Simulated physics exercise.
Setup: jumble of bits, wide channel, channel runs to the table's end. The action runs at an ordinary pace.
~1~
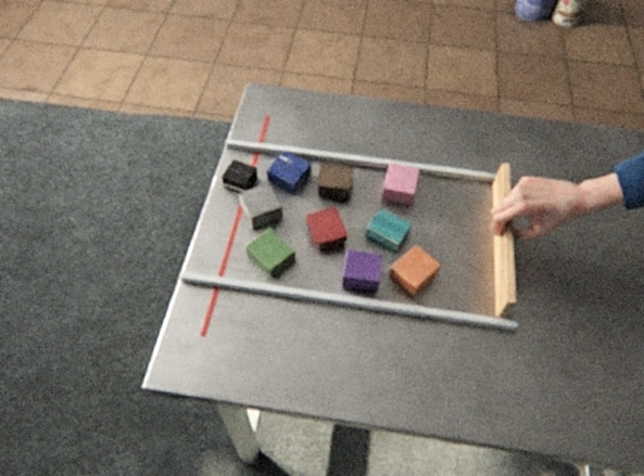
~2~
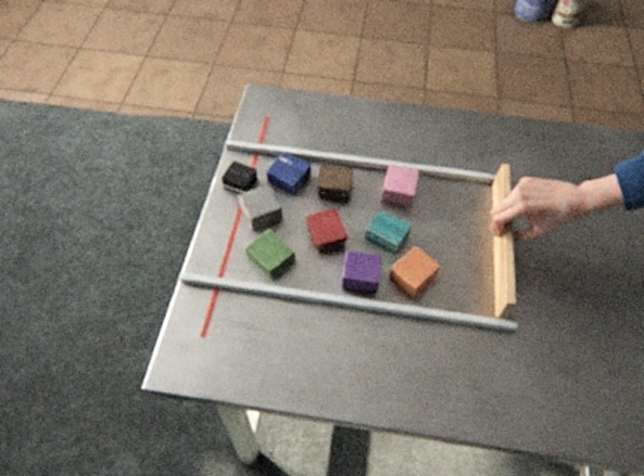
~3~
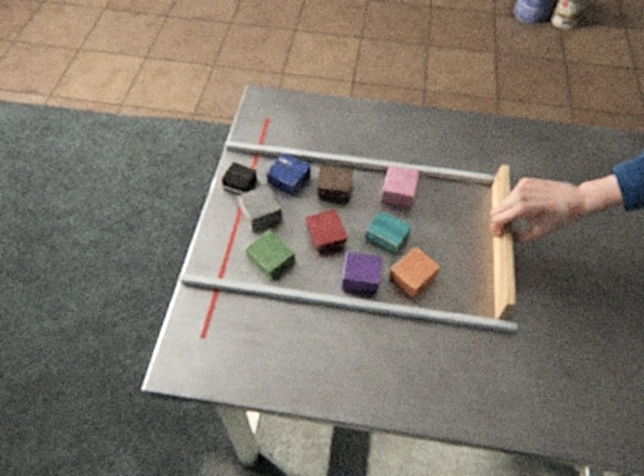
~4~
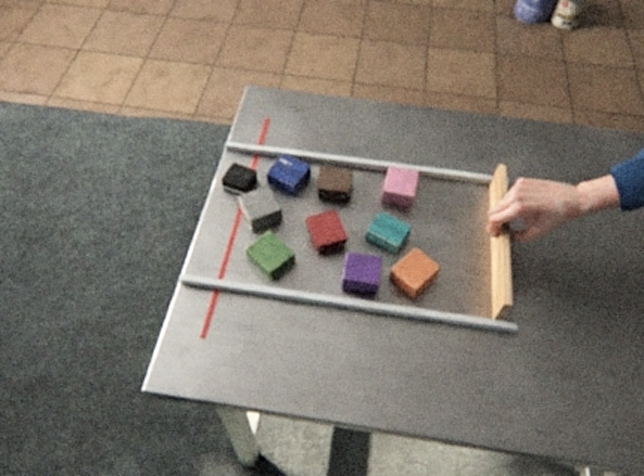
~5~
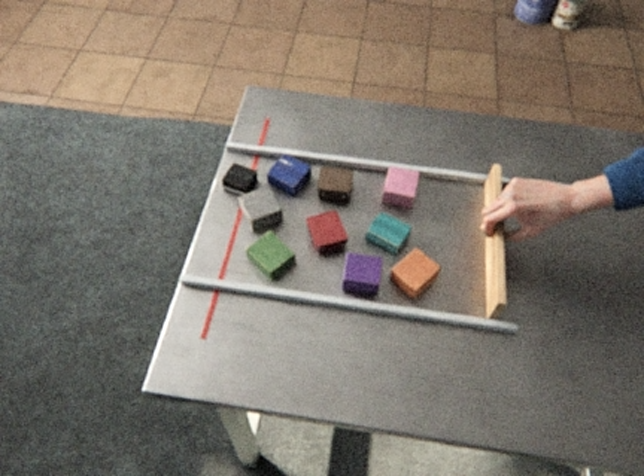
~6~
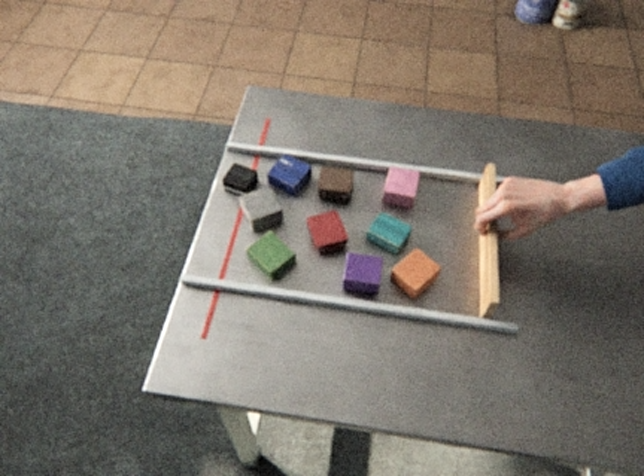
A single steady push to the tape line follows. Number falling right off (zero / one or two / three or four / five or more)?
Going by the pictures, five or more pieces get pushed right off.
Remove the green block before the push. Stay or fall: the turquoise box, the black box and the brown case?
Turquoise box still up; black box down; brown case down.
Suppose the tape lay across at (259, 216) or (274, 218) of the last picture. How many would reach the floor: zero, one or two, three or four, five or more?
Going place by place, the count is 3 or 4; three to four.
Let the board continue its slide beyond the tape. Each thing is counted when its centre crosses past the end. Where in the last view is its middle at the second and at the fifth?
Its middle is around (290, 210) and later (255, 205).
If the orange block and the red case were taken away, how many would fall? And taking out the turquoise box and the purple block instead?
That makes 5 fallen, then 5 fallen in the other try.
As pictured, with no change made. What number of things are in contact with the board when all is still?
3 in contact.
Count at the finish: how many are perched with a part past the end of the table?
Result: 0.
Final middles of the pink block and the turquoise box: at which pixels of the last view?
Final spots - pink block (237, 166), turquoise box (222, 212).
Soon after, none off yet; black box at rest near (241, 180); grey block at rest near (262, 209); blue box at rest near (290, 175).
Then, none off yet; black box moved about its own width near (217, 178); grey block moving near (256, 203); blue box moved about its own width near (250, 170).
By the end, the number that fall off is five or more; fallen, purple block, red case, brown case, green block, blue box, grey block and black box.
